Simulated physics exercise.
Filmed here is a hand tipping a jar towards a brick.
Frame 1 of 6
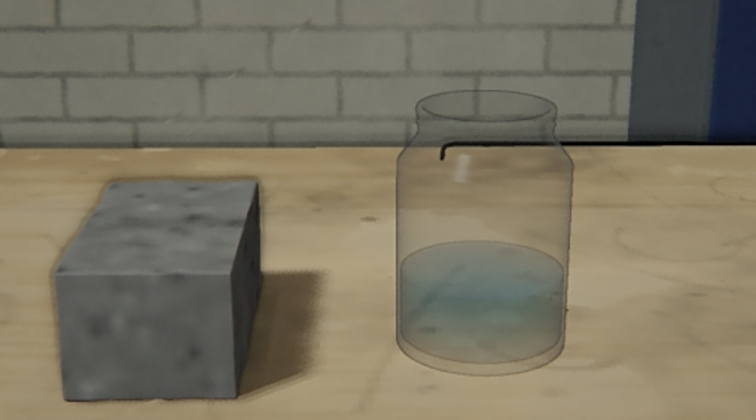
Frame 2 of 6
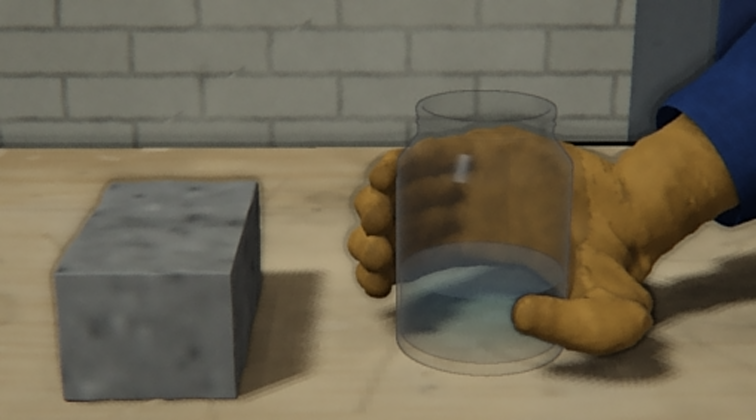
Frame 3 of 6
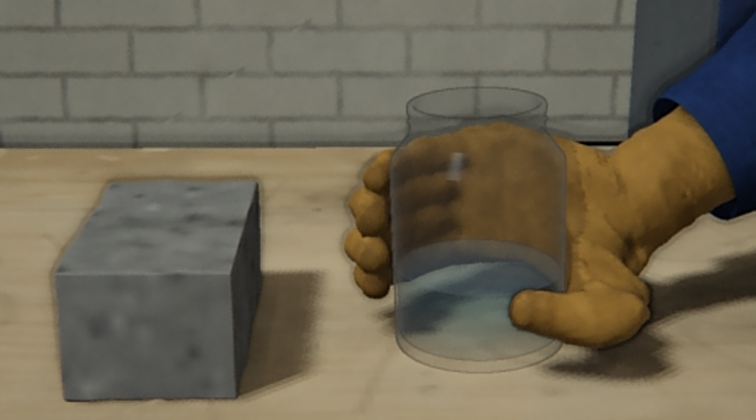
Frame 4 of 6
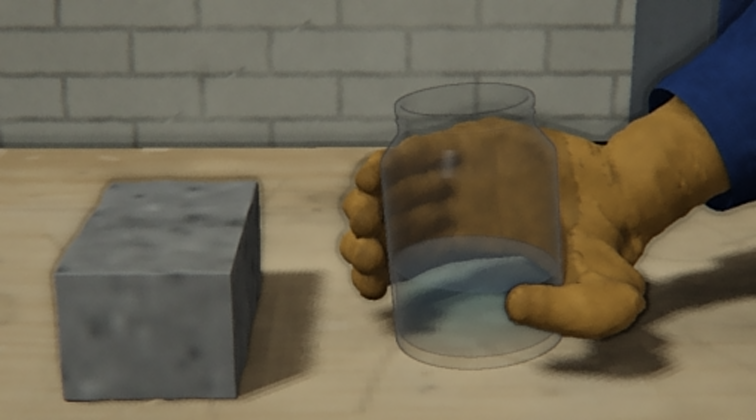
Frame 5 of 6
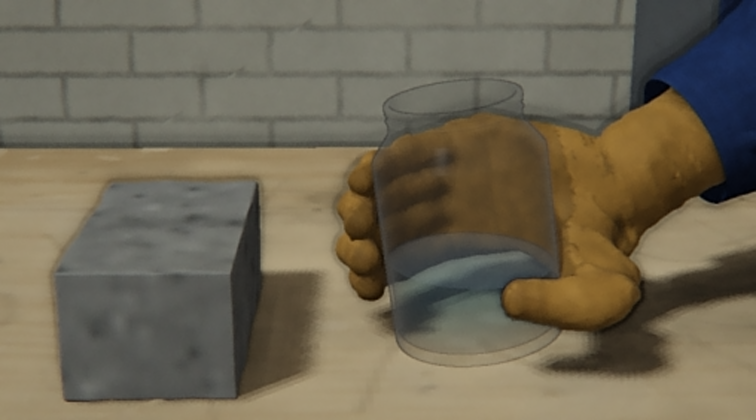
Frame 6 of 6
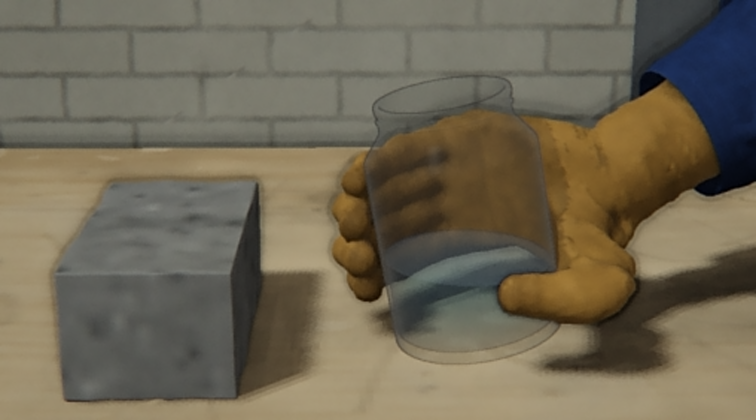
On a wooden tabletop in front of a pale brick wall, a brown-gloved hand gripped a glass jar partly filled with bluish liquid and gradually tilted it left towards a grey block.
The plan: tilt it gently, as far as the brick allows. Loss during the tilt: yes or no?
No.
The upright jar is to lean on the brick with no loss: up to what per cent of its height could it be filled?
My guess is some 70 per cent.
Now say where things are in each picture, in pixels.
In the first frame, it stands upright; jar (482, 220) about a quarter full.
The second frame shows a hand takes hold; jar about a quarter full, surface at (481, 271); brick (169, 283).
In the third frame, it is leaning; jar (479, 216) about a quarter full.
The fourth frame shows tipping on its foot; jar about a quarter full, surface at (476, 264); brick (169, 283).
In the fifth frame, the top moves towards the brick; jar (466, 211) about a quarter full.
The sixth frame shows on the way over; jar about a quarter full, surface at (468, 257); brick (169, 283).
A moment on, the jar leans by about 25°; all is still inside.
Further on, the jar leans by about 45°; all is still inside.
When it is over, the jar leans by about 50°, against the brick; all is still inside.
